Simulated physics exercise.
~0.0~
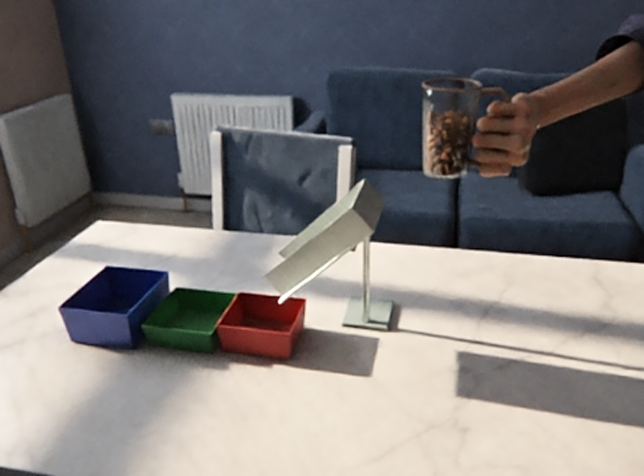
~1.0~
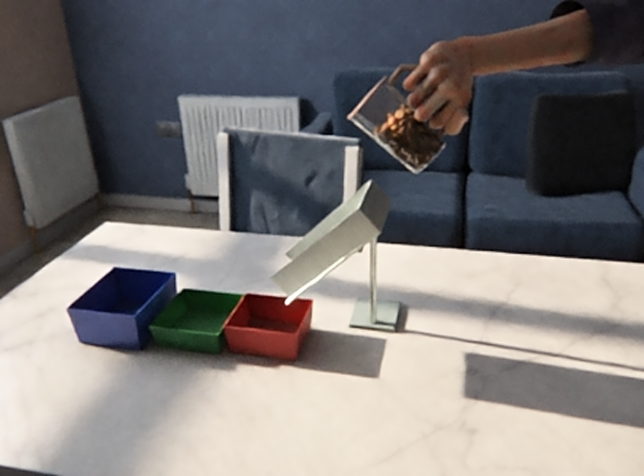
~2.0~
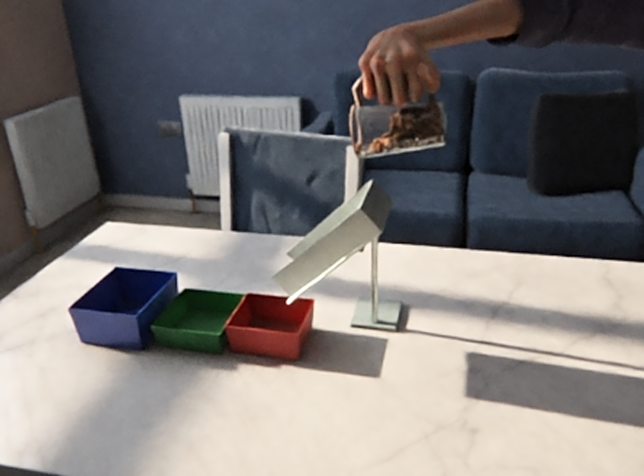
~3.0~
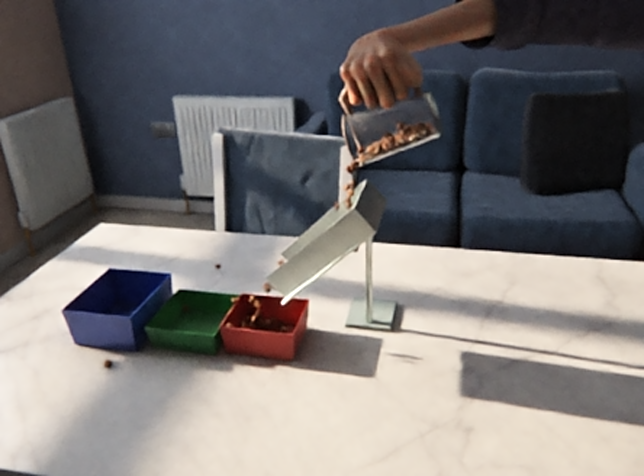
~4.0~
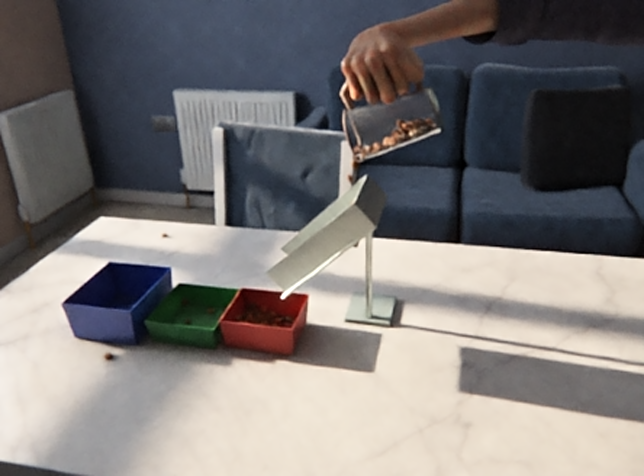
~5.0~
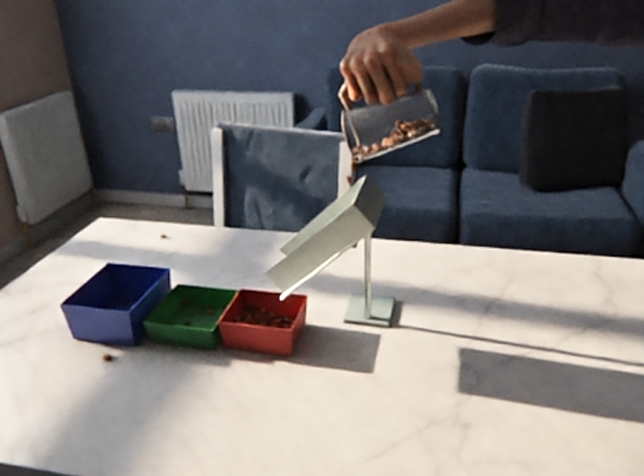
In a room with a blue sofa and a radiator, a hand holds a clear, handled cup of small brown pieces above a pale marble table, where a blue, a green and a red tin sit left of a sloping chute on a stand. The hand moves left and tips the cup over the chute's upper end. Pieces spill out, run down the slope and drop into the red tin, while a few scatter onto the table. The flow stops with the cup still tilted and partly full. Most fallen pieces rest in the red tin, with a few in the green.
